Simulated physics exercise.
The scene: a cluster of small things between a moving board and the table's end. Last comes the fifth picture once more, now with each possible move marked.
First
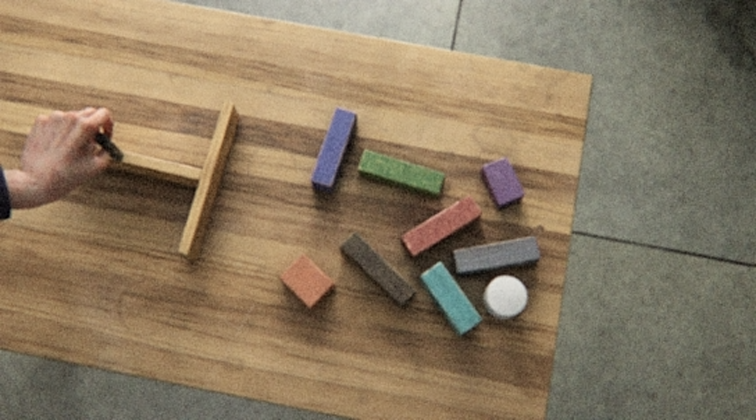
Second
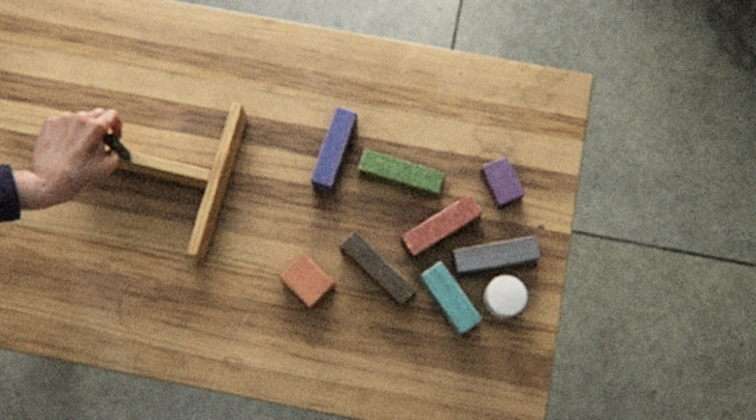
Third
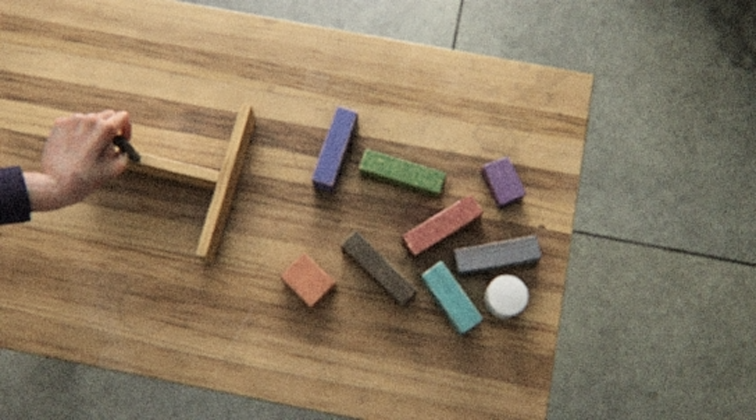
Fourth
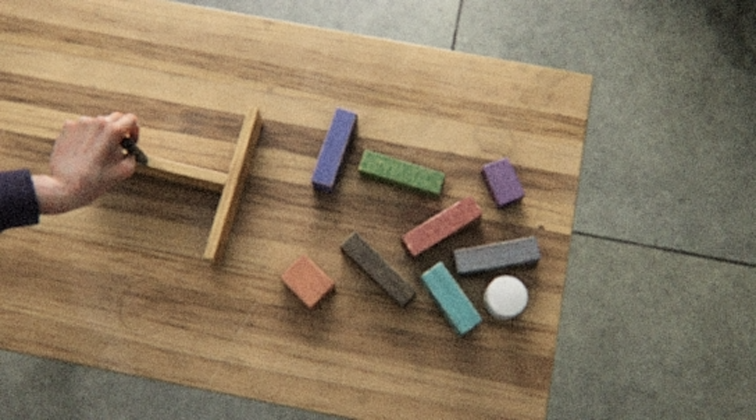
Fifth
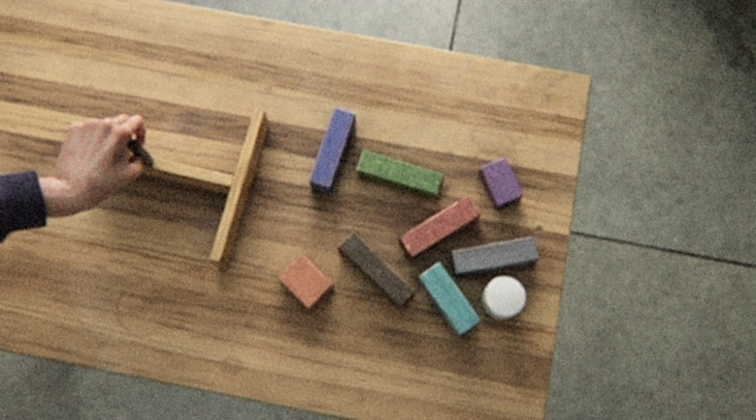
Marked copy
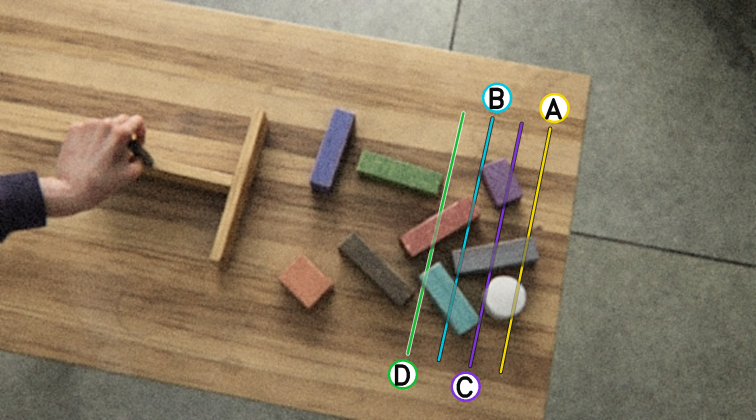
A wooden T-shaped board, its handle gripped by a hand at the left, slides slowly a short way right across a striped wooden table. It draws closer to the blue bar and orange block, leaving a narrowed gap, while the scattered coloured blocks and white tin stay in place.
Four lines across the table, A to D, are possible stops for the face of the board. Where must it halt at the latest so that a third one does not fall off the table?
The farthest such stop is C.
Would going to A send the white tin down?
Yes.
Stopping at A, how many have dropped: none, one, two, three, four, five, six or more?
In all, four.
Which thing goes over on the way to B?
It is the purple block.
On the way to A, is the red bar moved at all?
Yes.
On the marked copy, A at (526, 246); B at (467, 234); C at (497, 240); D at (437, 229).
Taking C. A third of the way, board (332, 200); orange block (338, 293); blue bar (363, 156).
Two thirds of the way, board (427, 218); purple block (563, 188); grey stick (508, 254).
When it is over, board (497, 231); purple block over the edge; green bar (574, 200); one fallen.
As for the rest, A drops four; B is within the limit but short; D is within the limit but short.
